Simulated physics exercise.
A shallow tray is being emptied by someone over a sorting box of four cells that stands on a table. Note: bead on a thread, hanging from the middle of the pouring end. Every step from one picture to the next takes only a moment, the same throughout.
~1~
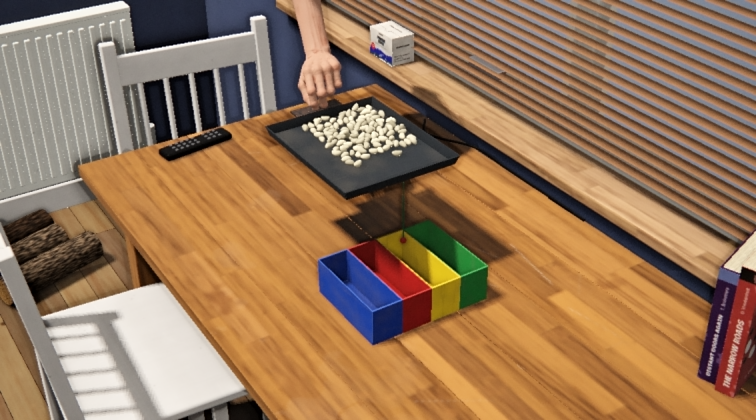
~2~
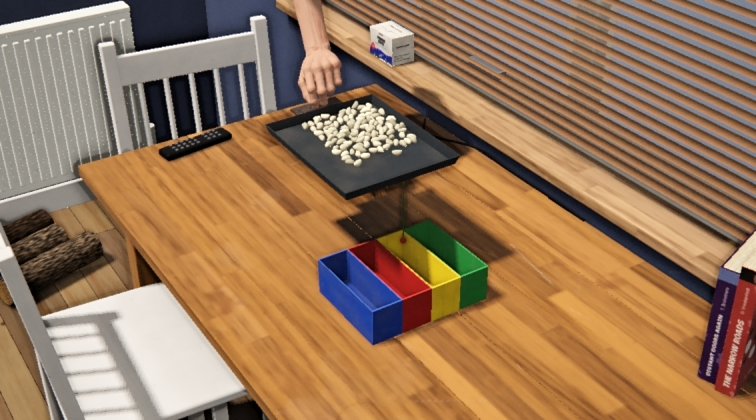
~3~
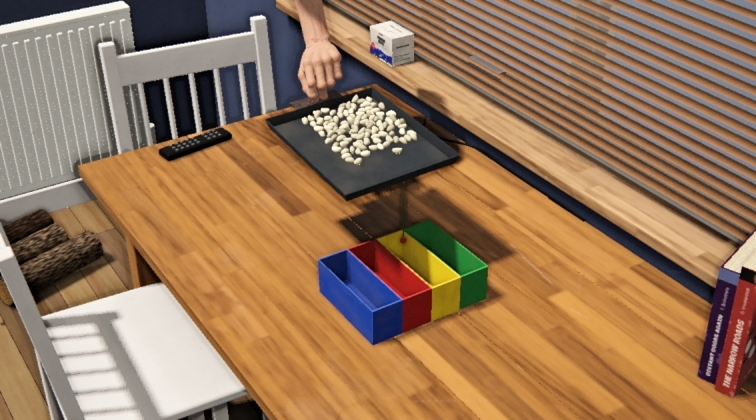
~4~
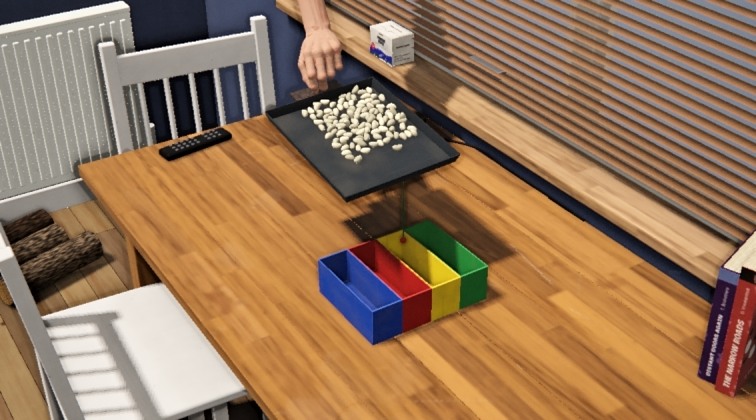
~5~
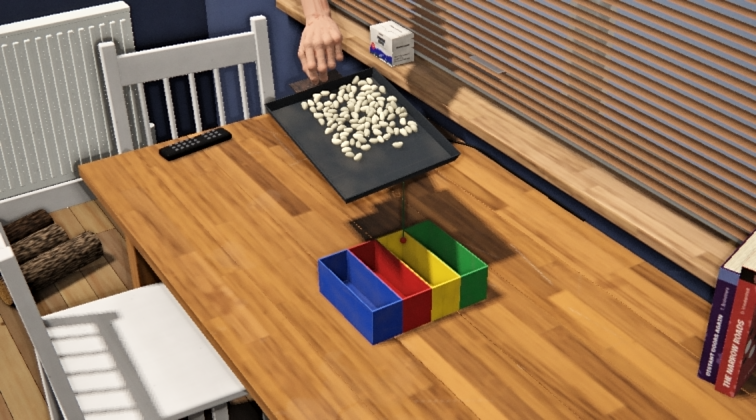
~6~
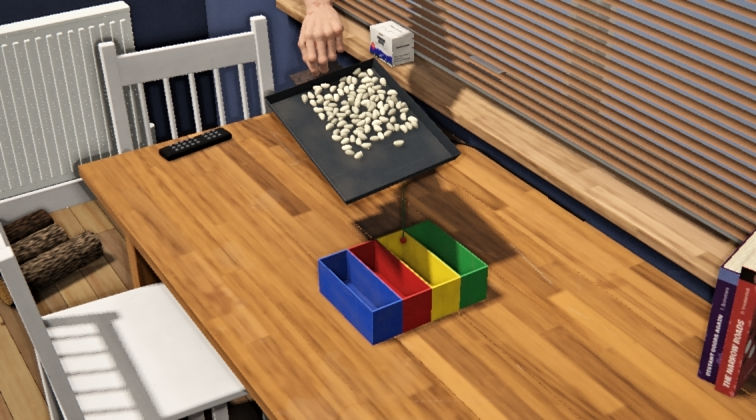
A dark tray of white beans was held above a blue, red, yellow and green box on a wooden table, and a hand slowly raised its far end, tilting it toward the left front corner.
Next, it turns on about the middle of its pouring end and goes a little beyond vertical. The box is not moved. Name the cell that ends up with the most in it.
Most ends up in the blue cell.
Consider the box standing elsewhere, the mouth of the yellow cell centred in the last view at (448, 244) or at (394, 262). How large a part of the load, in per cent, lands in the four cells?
40 and 100 in a hundred, in turn.
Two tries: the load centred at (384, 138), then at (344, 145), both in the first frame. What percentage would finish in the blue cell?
You'd get near 50 percent first and near 50 percent after that.
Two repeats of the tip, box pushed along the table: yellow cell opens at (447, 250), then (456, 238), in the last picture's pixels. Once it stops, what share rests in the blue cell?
It comes to near 30 per cent the first time and near 20 per cent the second time.
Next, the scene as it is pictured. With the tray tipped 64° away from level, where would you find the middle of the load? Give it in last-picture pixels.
Roughly at (372, 199).
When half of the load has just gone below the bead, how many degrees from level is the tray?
A tilt of roughly 75°.
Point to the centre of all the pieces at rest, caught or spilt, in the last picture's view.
Last view, resting centre - approx. (373, 309).
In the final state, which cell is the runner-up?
Second place belongs to the red cell.
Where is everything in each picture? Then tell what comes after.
Corners of the pouring end near (346, 190) and (455, 155), level; middle of the load near (355, 134), white beans; bead on its thread near (403, 240); blue cell near (387, 319); red cell near (417, 307); yellow cell near (446, 296); green cell near (473, 284), in the first frame.
Corners of the pouring end near (347, 191) and (455, 155), level; middle of the load near (355, 132), in the second frame.
Corners of the pouring end near (347, 192) and (455, 154), tipped barely, lowest at the left corner; middle of the load near (355, 128), in the third frame.
Corners of the pouring end near (347, 194) and (456, 153), tipped a little, lowest at the left corner; middle of the load near (355, 122), in the fourth frame.
Corners of the pouring end near (347, 196) and (456, 152), tipped a little, lowest at the left corner; middle of the load near (356, 116), in the fifth frame.
Corners of the pouring end near (347, 197) and (456, 152), tipped clearly, lowest at the left corner; middle of the load near (356, 110); blue cell near (387, 319); red cell near (417, 307); yellow cell near (446, 296); green cell near (473, 284), in the sixth frame.
Shortly afterwards, tray tipped steeply; near two thirds on the tray; a little in the red cell; a little in the blue cell; near a quarter falling or outside the box.
Next, tray tipped past a quarter turn; only a few on the tray; near half in the blue cell; near a quarter in the red cell; a little in the yellow cell; near a quarter falling or outside the box.
Some moments later, tray tipped past a quarter turn; near half in the blue cell; near a quarter in the red cell; a little in the yellow cell; a little falling or outside the box.
In the end, tray tipped past a quarter turn; near half in the blue cell; near a quarter in the red cell; a little in the yellow cell; none at all in the green cell; a little outside the box.
